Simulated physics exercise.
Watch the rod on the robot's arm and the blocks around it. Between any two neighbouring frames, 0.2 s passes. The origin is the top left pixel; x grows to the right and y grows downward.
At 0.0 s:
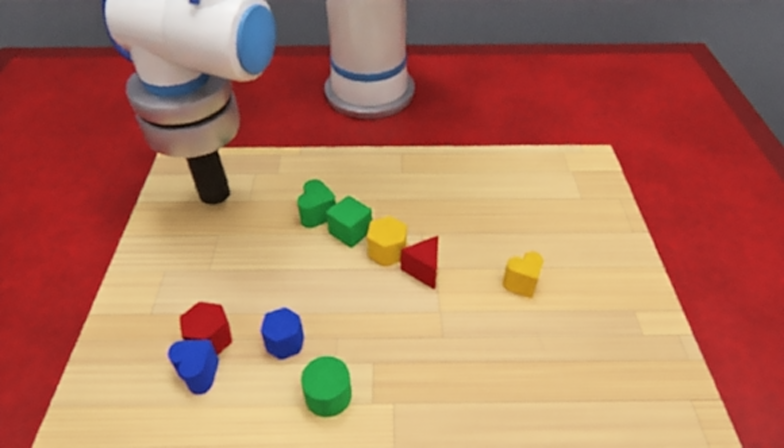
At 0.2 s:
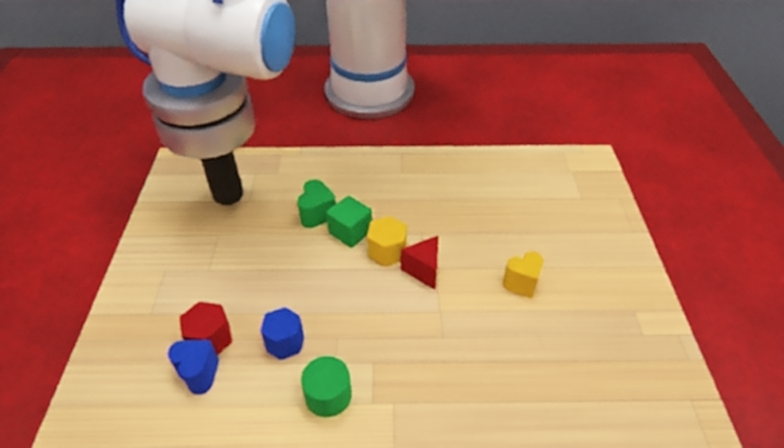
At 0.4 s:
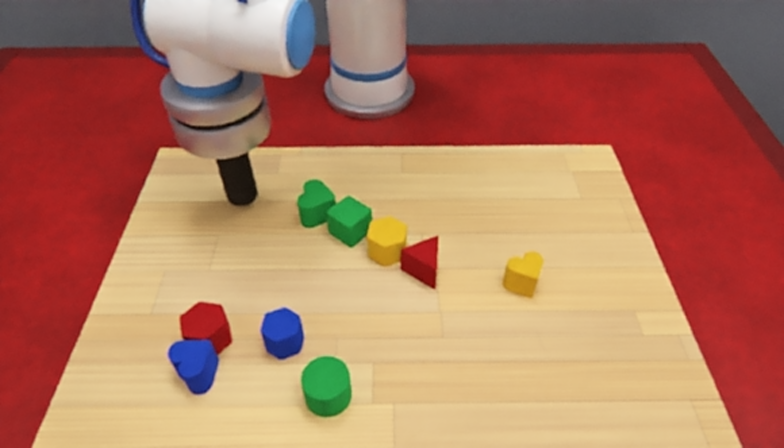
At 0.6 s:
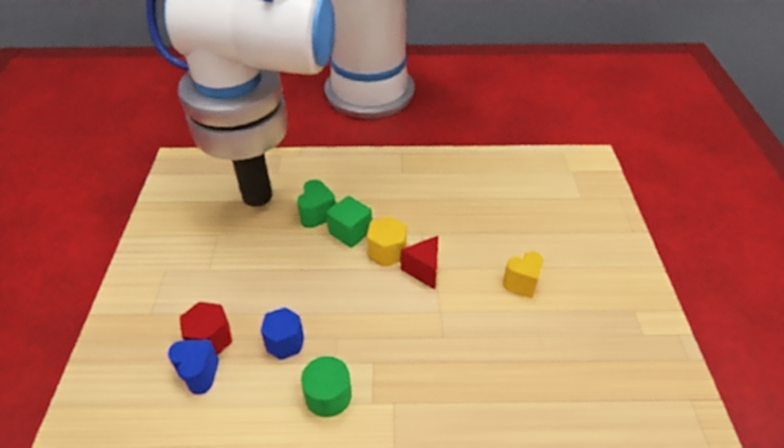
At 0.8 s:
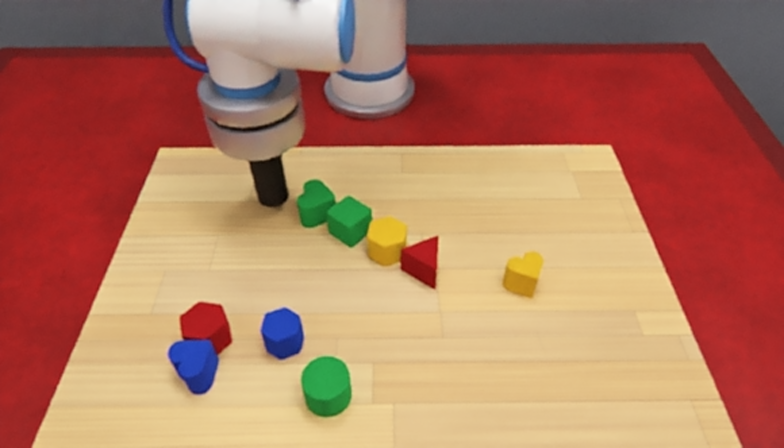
The clip opens on a white robot arm holding a black rod over a wooden board scattered with red, blue, green and yellow blocks. The arm slides the rod steadily to the right along the board's far side, and it ends just left of the green heart, with every block unmoved.
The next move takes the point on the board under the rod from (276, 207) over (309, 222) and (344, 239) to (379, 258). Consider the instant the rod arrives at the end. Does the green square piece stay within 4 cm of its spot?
It seems not.
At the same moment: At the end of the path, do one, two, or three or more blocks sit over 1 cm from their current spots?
Total moved: Three or more.
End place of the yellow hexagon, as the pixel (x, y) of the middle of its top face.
Expect it around (416, 239).
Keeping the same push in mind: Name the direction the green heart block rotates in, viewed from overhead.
Short answer: Counterclockwise.
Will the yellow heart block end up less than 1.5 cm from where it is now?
Final answer: Yes.
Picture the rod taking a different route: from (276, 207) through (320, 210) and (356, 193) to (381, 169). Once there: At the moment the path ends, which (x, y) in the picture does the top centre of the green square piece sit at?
At the end it should sit near (367, 217).
On the path given first. One third of the way, rod (308, 213); green heart block (336, 198), turned 20° anticlockwise; green square piece (360, 213).
Two thirds of the way, rod (343, 230); green heart block (361, 201), turned 65° anticlockwise; green square piece (399, 213); yellow hexagon (415, 239), turned 45° clockwise; red triangular block (436, 259), turned 10° anticlockwise.
At the end, rod (379, 249); green heart block (362, 201), turned 70° anticlockwise; green square piece (401, 213), turned 10° clockwise; yellow hexagon (416, 239), turned 45° clockwise; red triangular block (436, 259); yellow heart block in place.
